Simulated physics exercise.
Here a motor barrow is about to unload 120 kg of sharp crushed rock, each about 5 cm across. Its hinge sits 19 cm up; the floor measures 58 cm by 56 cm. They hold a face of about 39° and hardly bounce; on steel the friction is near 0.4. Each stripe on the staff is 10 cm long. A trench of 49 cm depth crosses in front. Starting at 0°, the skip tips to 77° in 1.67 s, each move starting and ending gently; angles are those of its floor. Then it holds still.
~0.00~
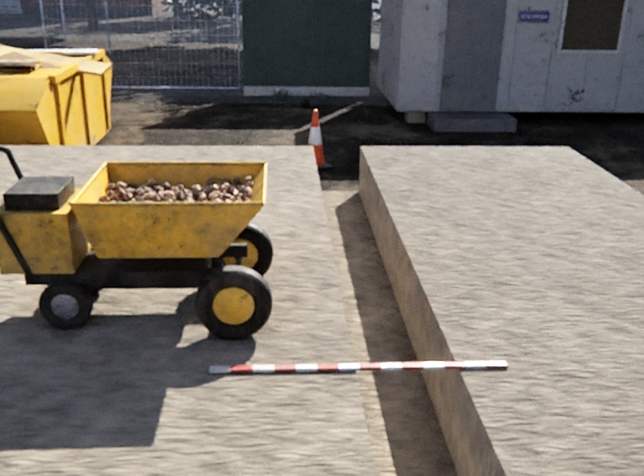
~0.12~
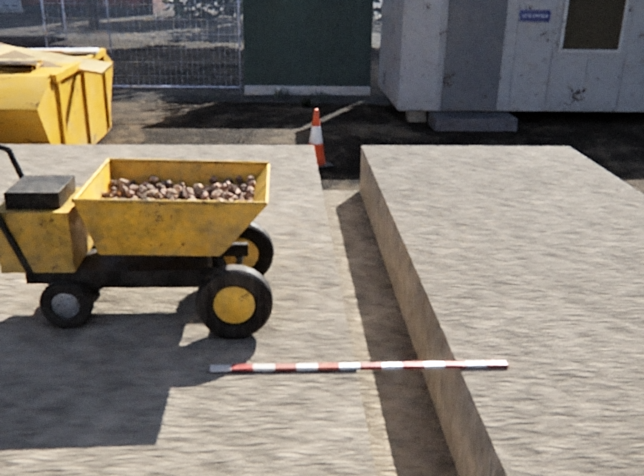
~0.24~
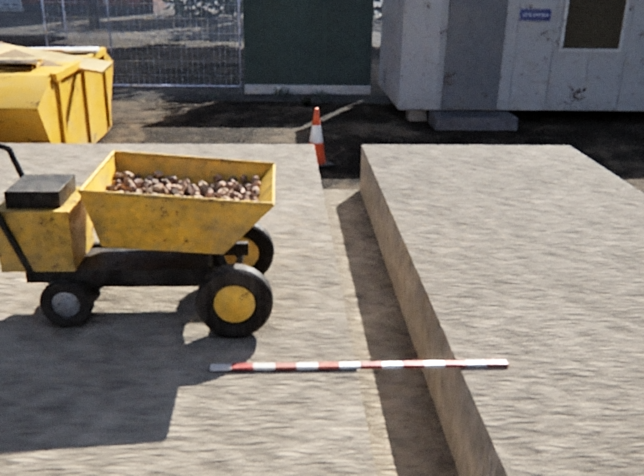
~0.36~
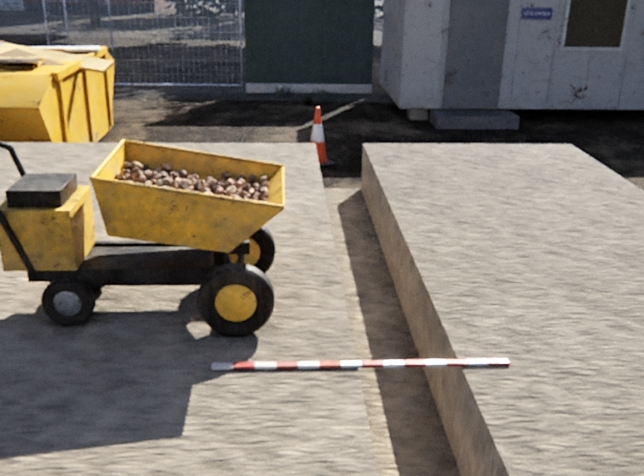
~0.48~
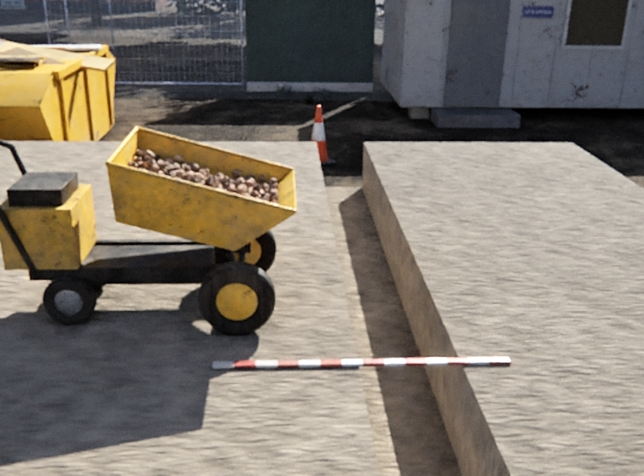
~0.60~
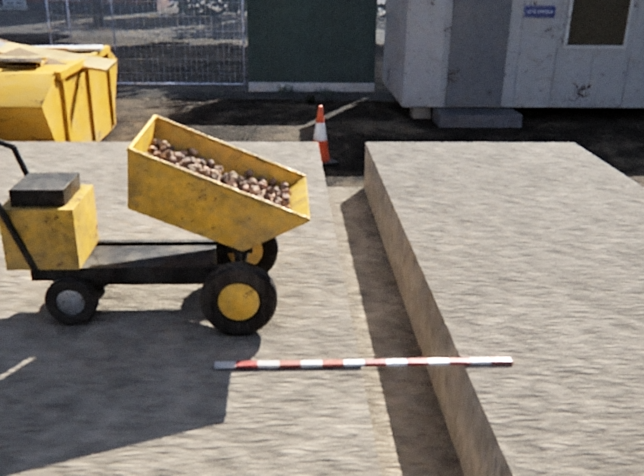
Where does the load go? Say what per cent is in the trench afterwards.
Close to 100 in a hundred.
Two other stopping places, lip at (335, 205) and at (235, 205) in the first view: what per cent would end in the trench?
About 75 and 75 per cent.
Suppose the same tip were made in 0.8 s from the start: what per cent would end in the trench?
Then about 100 per cent.
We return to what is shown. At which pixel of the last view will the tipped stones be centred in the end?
Near (392, 365).
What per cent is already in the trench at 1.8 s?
About 40 per cent by then.
After 1.2 s the floor is at 65°; 100 % in the skip; the foremost stones are at (337, 259).
After 1.8 s the floor is at 77°; 61 % in the skip, 39 % in the trench; the foremost stones are at (429, 375).
After 2.1 s the floor is at 77°; 24 % in the skip, 76 % in the trench; the foremost stones are at (426, 365).
After 4.1 s the floor is at 77°; 0 % in the skip, 100 % in the trench; the foremost stones are at (430, 374).
